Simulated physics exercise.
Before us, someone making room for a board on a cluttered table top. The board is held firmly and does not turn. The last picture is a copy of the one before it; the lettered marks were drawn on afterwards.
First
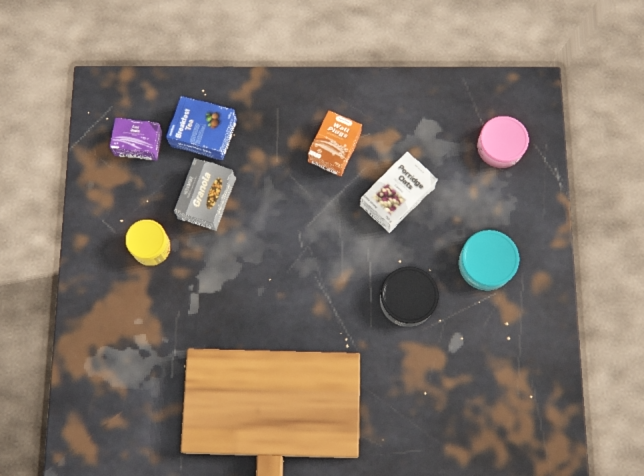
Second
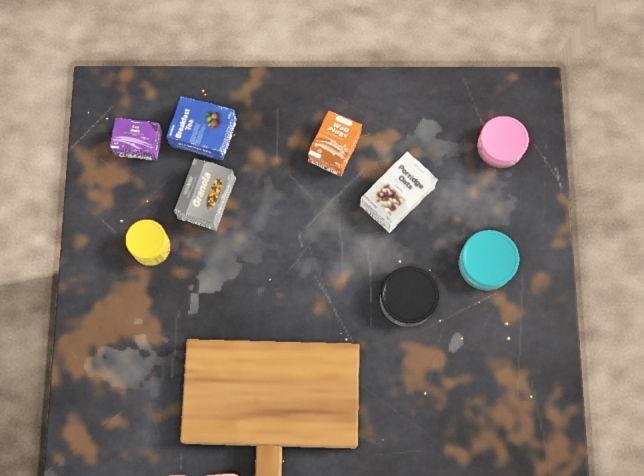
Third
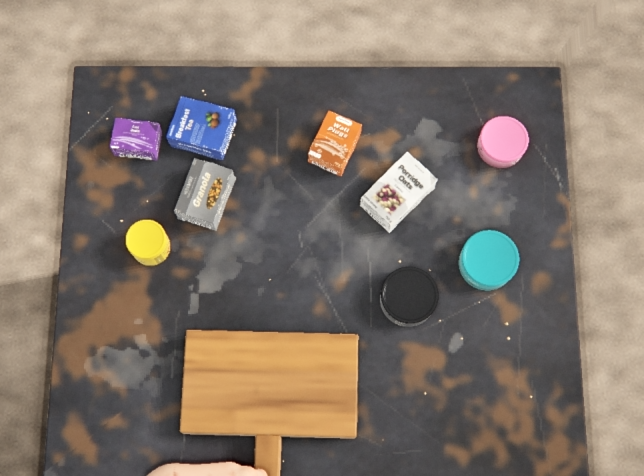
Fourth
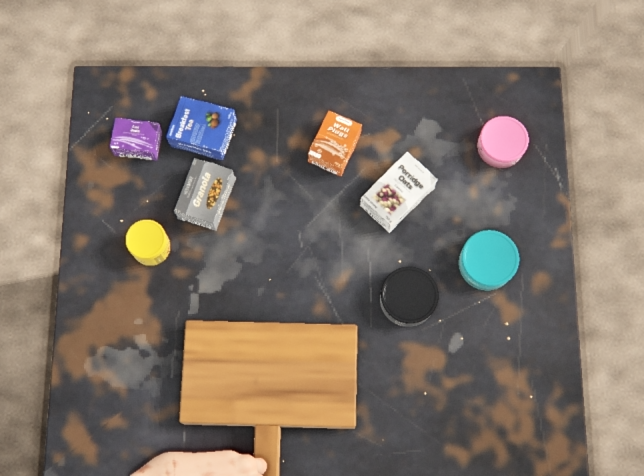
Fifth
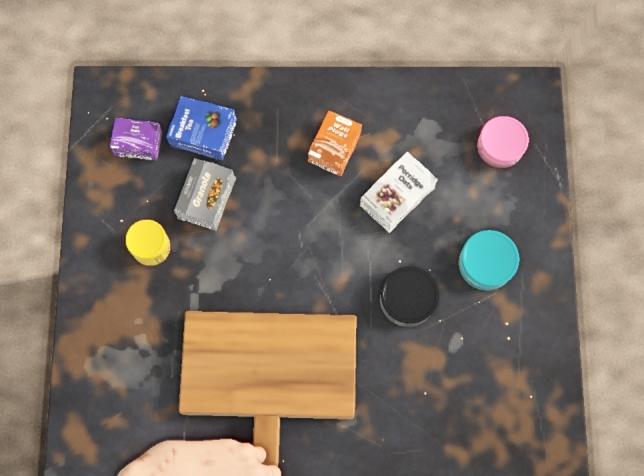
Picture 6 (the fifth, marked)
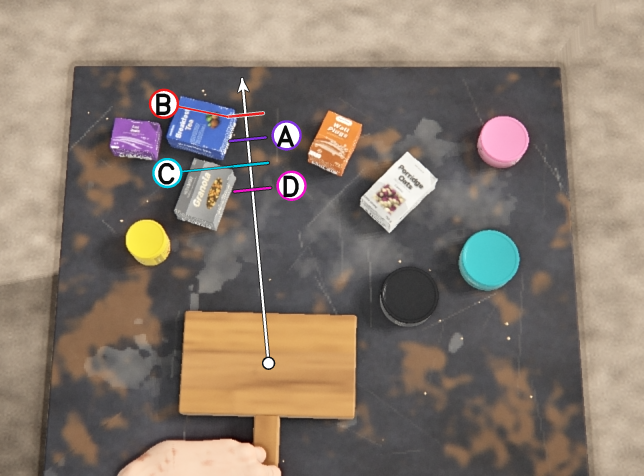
A hand slowly pushes a wooden board up the dark table toward the scattered packets and jars.
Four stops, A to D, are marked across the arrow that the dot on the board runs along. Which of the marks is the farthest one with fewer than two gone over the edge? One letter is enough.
No second one falls up to A.
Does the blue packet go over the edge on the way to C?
By then, yes.
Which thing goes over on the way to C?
It is the blue packet.
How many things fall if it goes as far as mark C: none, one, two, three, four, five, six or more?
By then, one.
On the marked copy, A at (248, 140); B at (246, 115); C at (250, 164); D at (252, 190); the arrow from (269, 363) to (242, 79); the white dot at (269, 363).
Taking A. A third of the way, board (261, 282); pink jar (502, 143); purple box (137, 140).
Two thirds of the way, board (254, 202); blue packet (199, 79); grey packet (190, 127).
When it is over, board (249, 145); blue packet over the edge; grey packet (186, 72); one fallen.
As for the rest, B drops three; C is within the limit but short; D is within the limit but short.
